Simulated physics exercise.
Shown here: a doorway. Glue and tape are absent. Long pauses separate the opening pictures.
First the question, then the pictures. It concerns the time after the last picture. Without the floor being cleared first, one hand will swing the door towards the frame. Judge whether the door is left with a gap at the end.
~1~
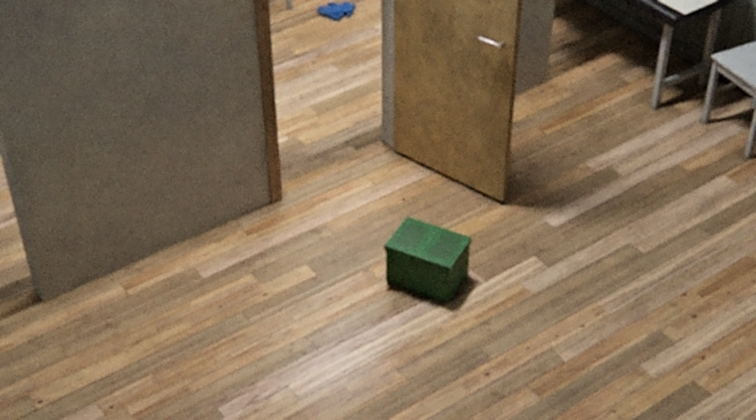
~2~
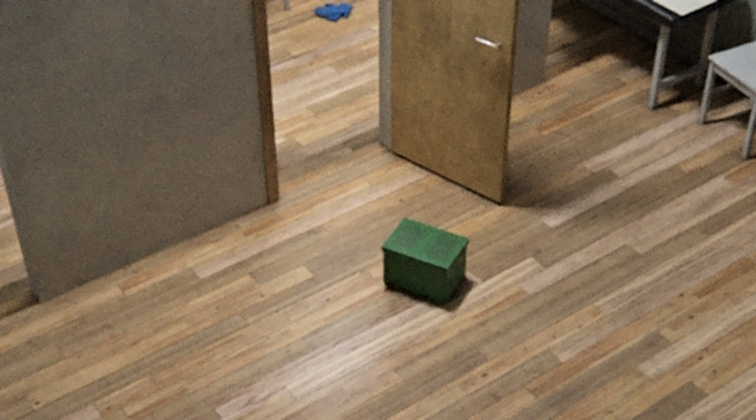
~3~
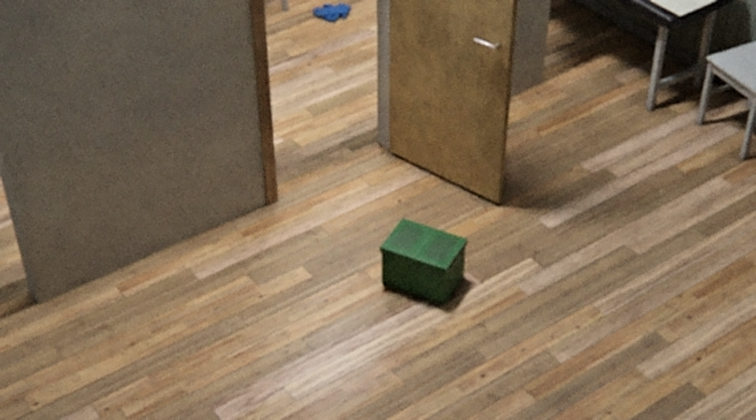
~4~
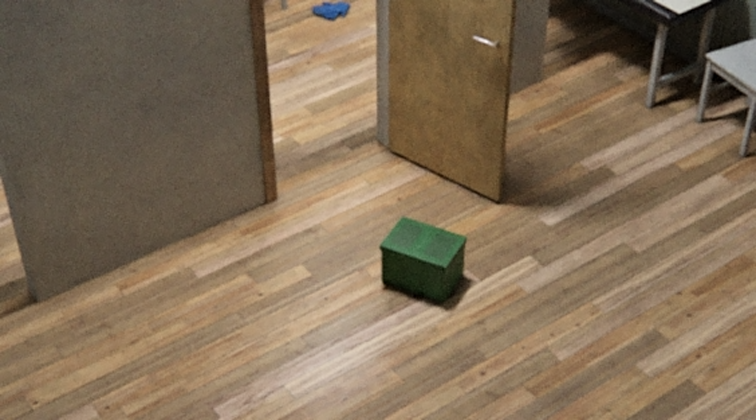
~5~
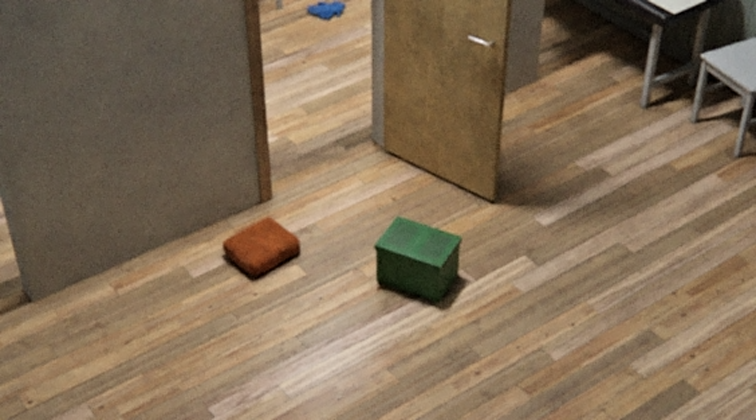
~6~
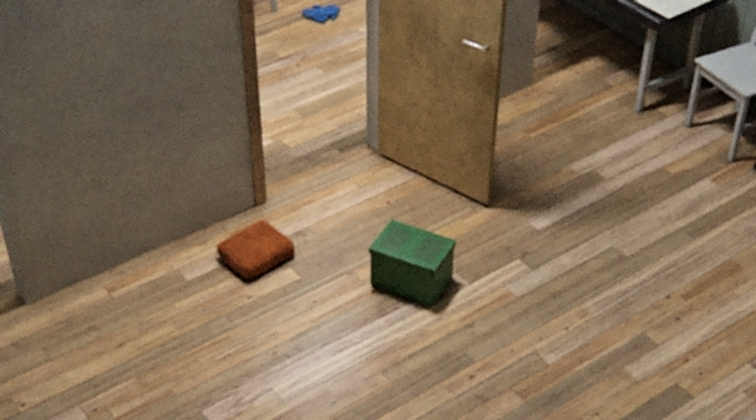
It comes to rest in the frame.
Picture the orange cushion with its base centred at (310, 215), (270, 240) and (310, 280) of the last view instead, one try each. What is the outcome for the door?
Try one: The door gets held up; try two: It swings to; try three: It swings to.
Then, 0.60 s on from there, door at 80°.
Then, 1.00 s on from there, door at 44°.
Then, 1.30 s on from there, door at 14°.
In the end, door at 0°; both unmoved. At the end, from the last picture's camera, orange cushion near (256, 249).
